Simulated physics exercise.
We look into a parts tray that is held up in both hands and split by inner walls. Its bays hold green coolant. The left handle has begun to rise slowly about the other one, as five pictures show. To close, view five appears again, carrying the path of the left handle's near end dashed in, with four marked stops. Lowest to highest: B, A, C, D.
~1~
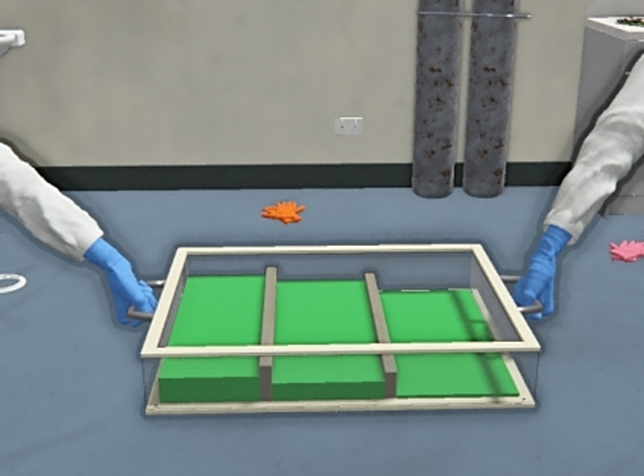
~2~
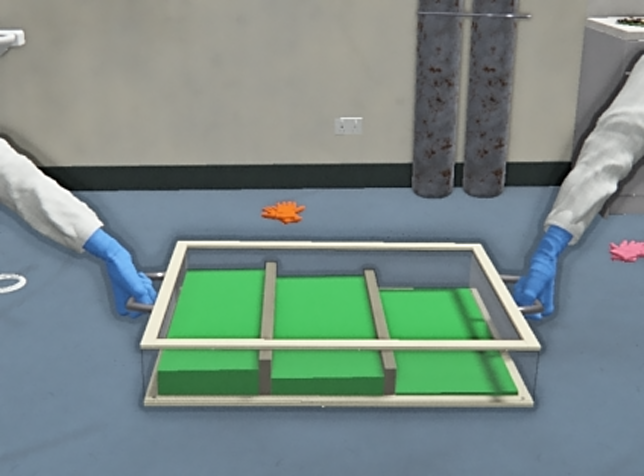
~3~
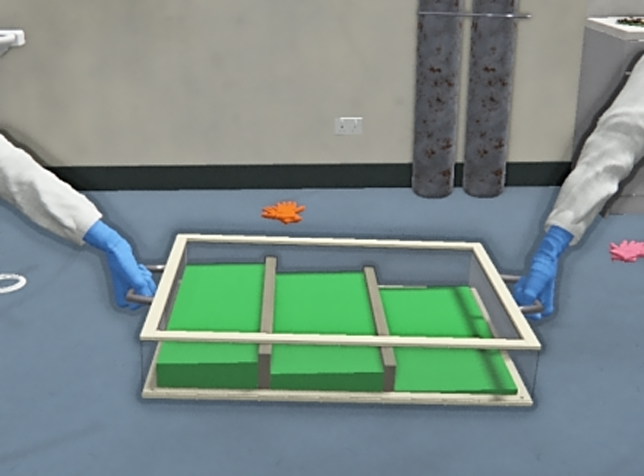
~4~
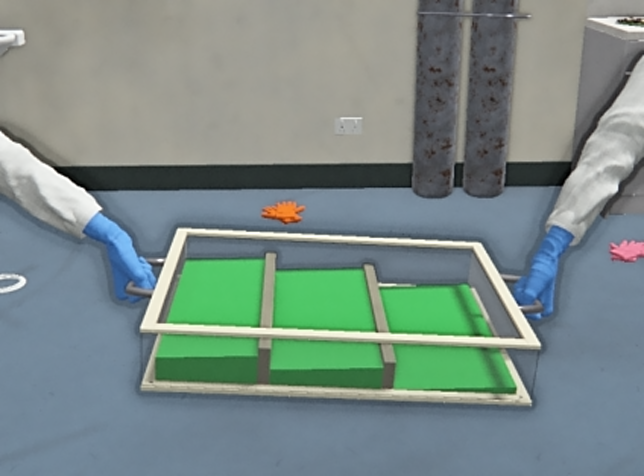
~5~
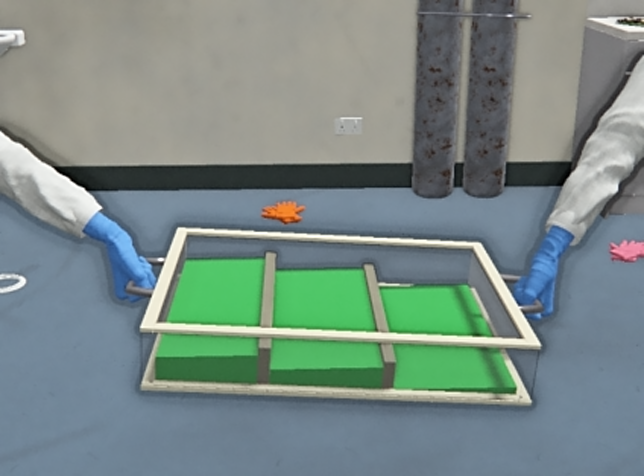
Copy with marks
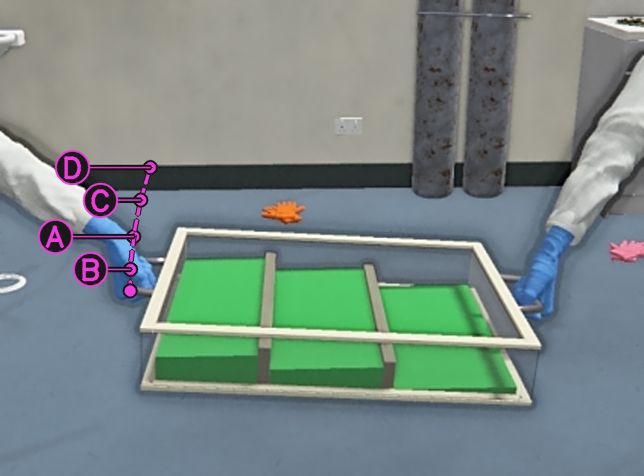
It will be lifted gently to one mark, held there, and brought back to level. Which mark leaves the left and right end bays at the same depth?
Take D.
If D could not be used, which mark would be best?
Here it is mark C.
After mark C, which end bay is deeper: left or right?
The left end bay.
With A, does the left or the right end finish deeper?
The left end bay.
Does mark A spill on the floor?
No, all stays in.
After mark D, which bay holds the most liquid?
That is the right bay.
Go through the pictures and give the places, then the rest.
In the first frame, the tray is level; deepest in the left bay, at (222, 320), shallowest in the right; left handle at (137, 300).
The second frame shows tipped about 1° down to the right; no wall is crossed; left handle at (137, 292).
The third frame shows tipped about 3° down to the right; no wall is crossed; left handle at (136, 284).
The fourth frame shows tipped about 4° down to the right; no wall is crossed; left handle at (136, 276).
The fifth frame shows tipped about 4° down to the right; deepest in the left bay, at (220, 301), shallowest in the right; left handle at (136, 276).
On the marked copy, A at (133, 236); B at (130, 269); C at (140, 200); D at (150, 167).
Choosing A, the left end bay stands much deeper than the other; nothing spills.
Choosing B, the left end bay stands much deeper than the other; nothing spills.
Choosing C, the left end bay stands much deeper than the other; nothing spills.
Choosing D, the two end bays stand about equally deep; nothing spills.
